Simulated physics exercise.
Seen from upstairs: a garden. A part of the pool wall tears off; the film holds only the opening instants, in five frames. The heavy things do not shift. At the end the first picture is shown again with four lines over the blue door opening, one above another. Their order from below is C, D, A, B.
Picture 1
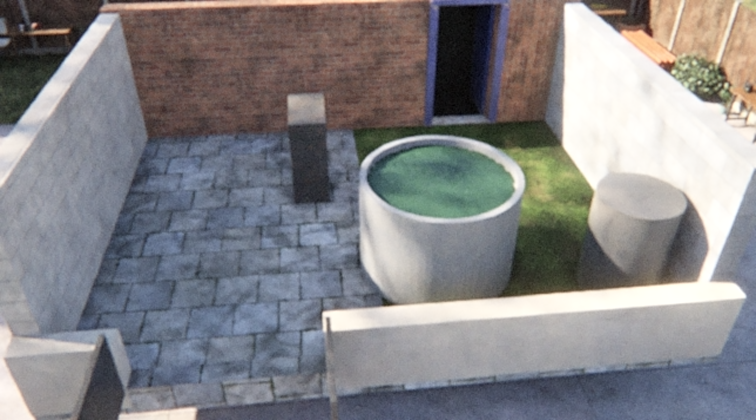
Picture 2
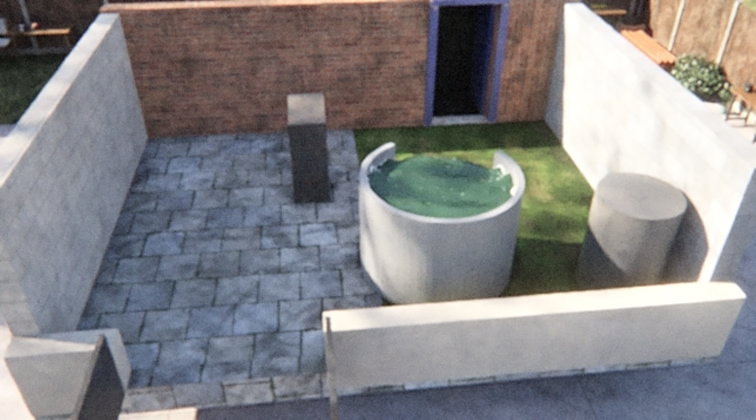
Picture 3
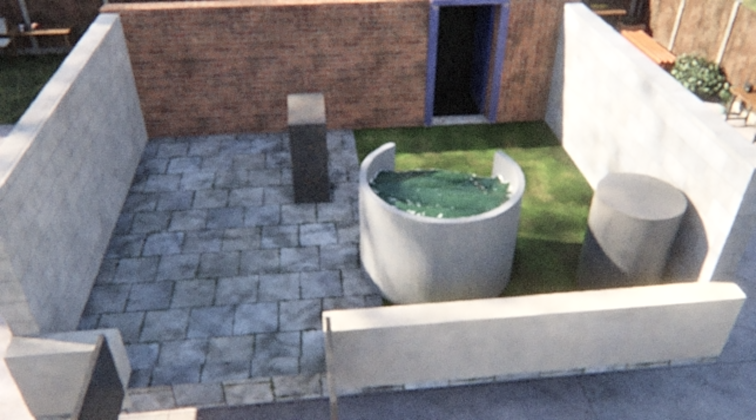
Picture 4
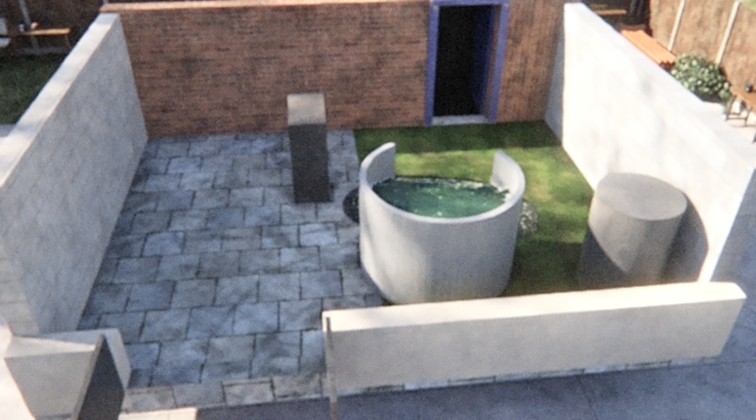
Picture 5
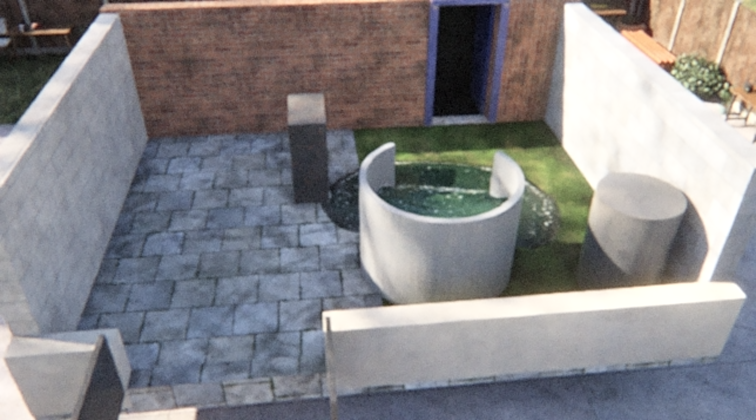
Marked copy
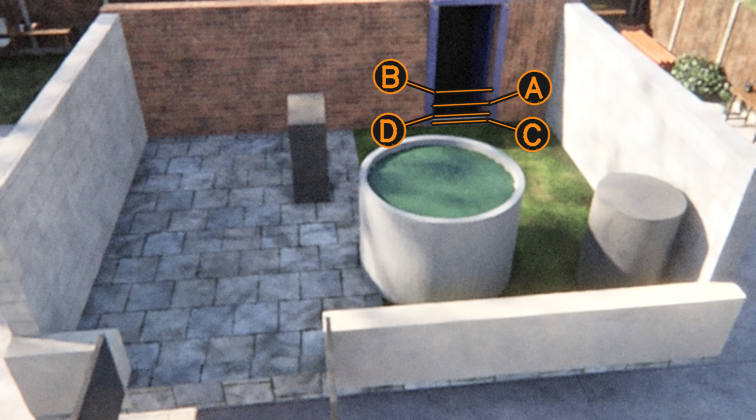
Green water in a round concrete pool sat still until the far side of the wall opened, then its level dropped as water poured out behind and spread over the grass and paving.
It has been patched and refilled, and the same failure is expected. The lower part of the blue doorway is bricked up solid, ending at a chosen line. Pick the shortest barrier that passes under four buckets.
The answer is height A.
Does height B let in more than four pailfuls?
No, not at all.
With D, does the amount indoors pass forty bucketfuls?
No, it does not.
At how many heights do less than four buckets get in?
Two.
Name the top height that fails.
Height D.
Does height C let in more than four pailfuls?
Yes, that goes wrong.
On the marked copy, A at (461, 104); B at (463, 90); C at (460, 121); D at (461, 114); from the bottom up C, D, A, B.
With A, a bucket or two gets in.
With B, nothing gets over.
With C, dozens of bucketfuls pour in.
With D, about 12 bucketfuls get in.
